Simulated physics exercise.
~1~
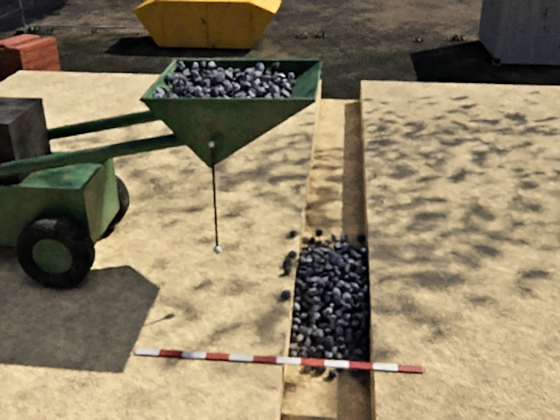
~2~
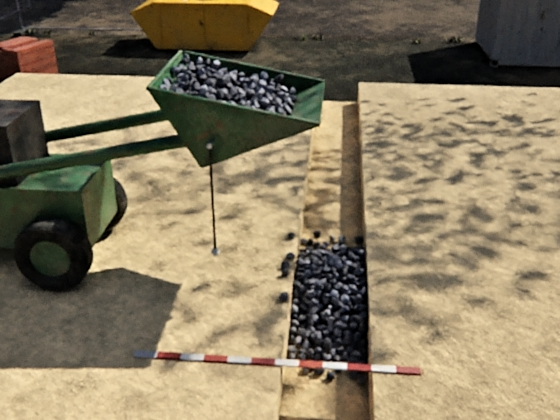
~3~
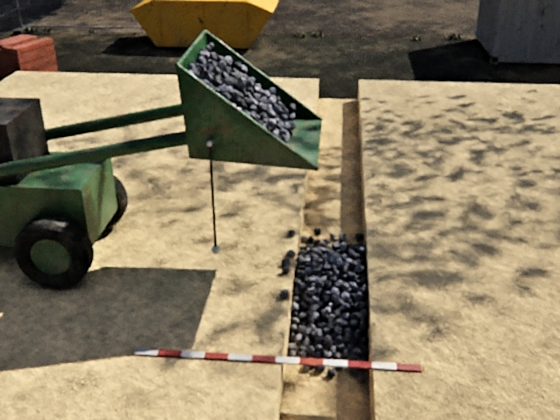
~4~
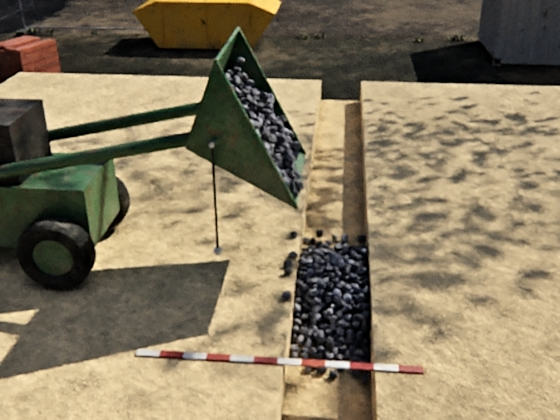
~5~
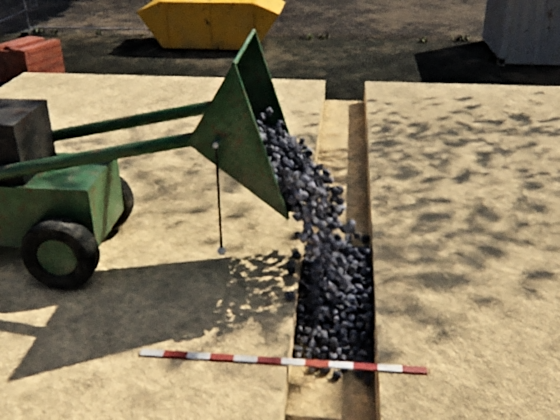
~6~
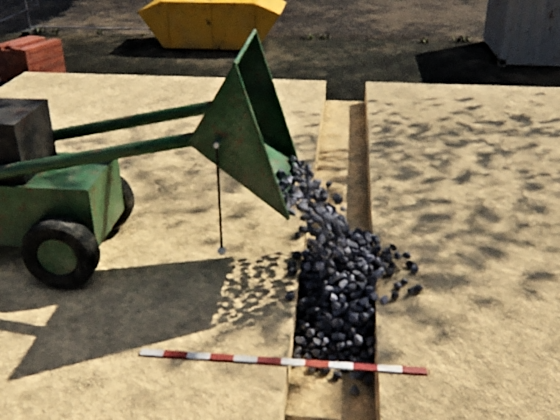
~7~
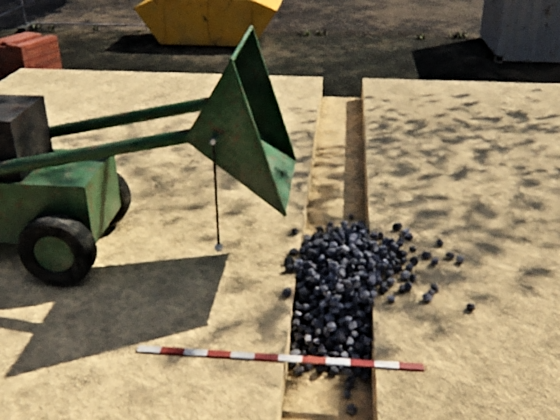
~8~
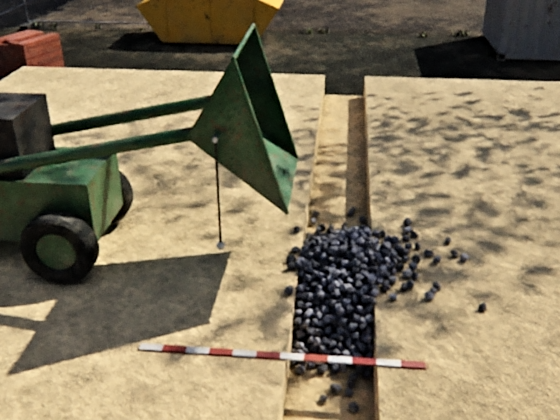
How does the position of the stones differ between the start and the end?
At the start one load sits in the raised green bucket and another lies in the trench. At the end the bucket's stones are lower and farther right, heaped on those in the trench with a few scattered on the ground past it.
